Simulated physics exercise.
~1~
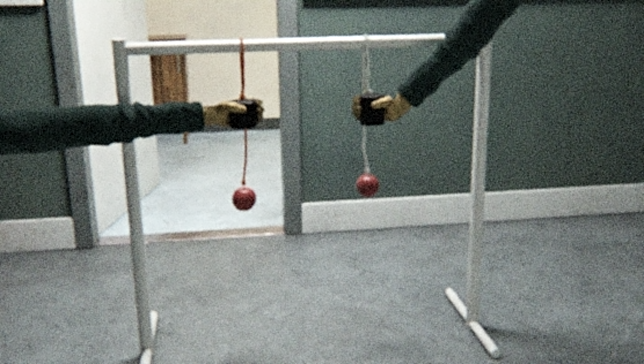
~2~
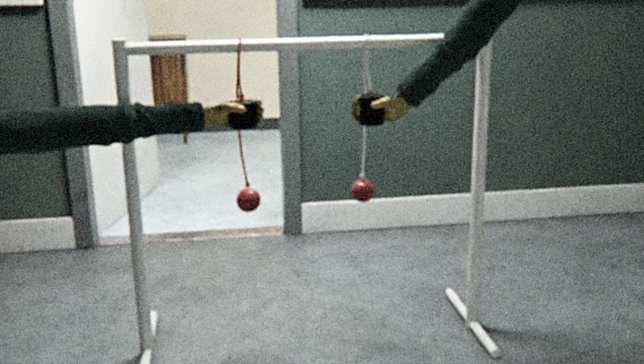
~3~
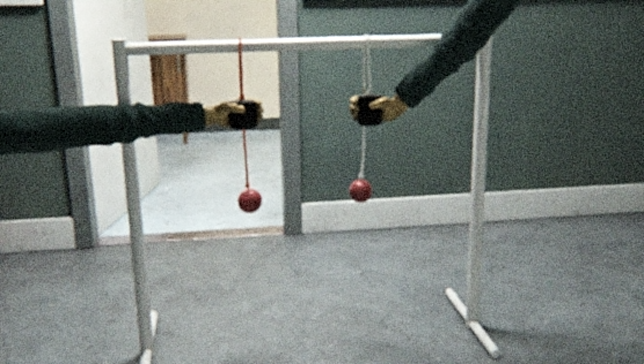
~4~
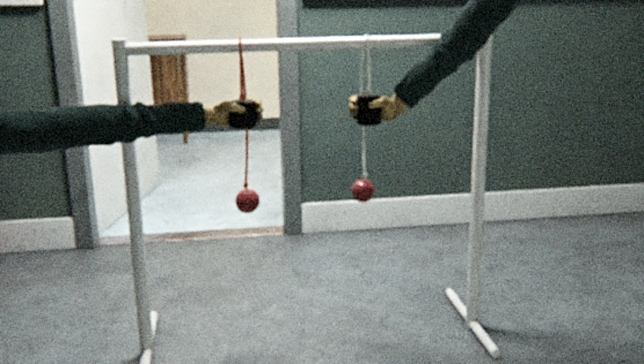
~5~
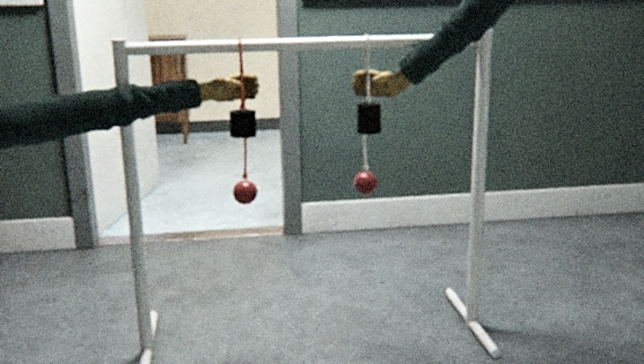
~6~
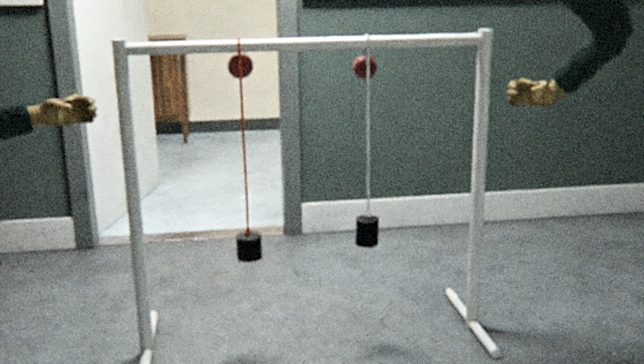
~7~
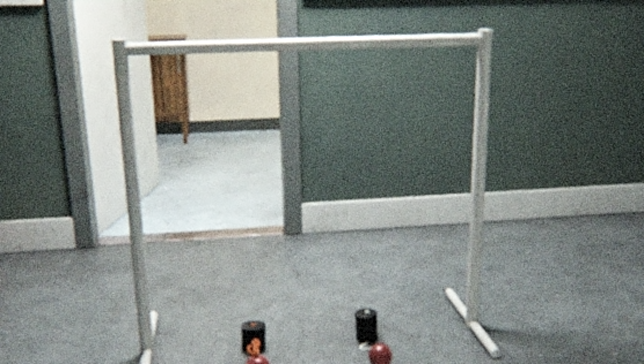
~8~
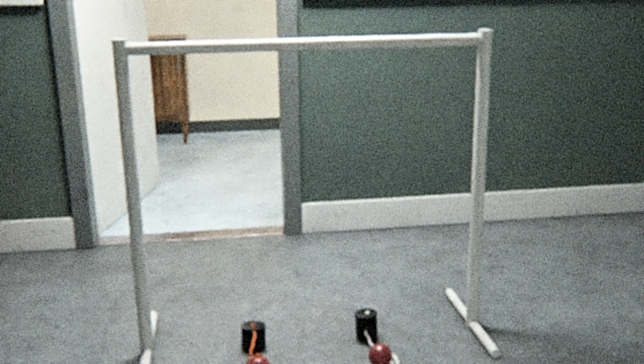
At the start, two gloved hands in dark green sleeves reach in from left and right, each holding a black cylinder beneath a white rail. A red cord on the left and a white cord on the right pass over the rail, and a red ball hangs below each hand, swaying slightly. The hands let go and draw back, and both cylinders drop while the balls rise to the rail. Both cords then run over and come off the rail. At the end, the rail is bare, and the cylinders rest on the grey floor with the balls and cords in front.
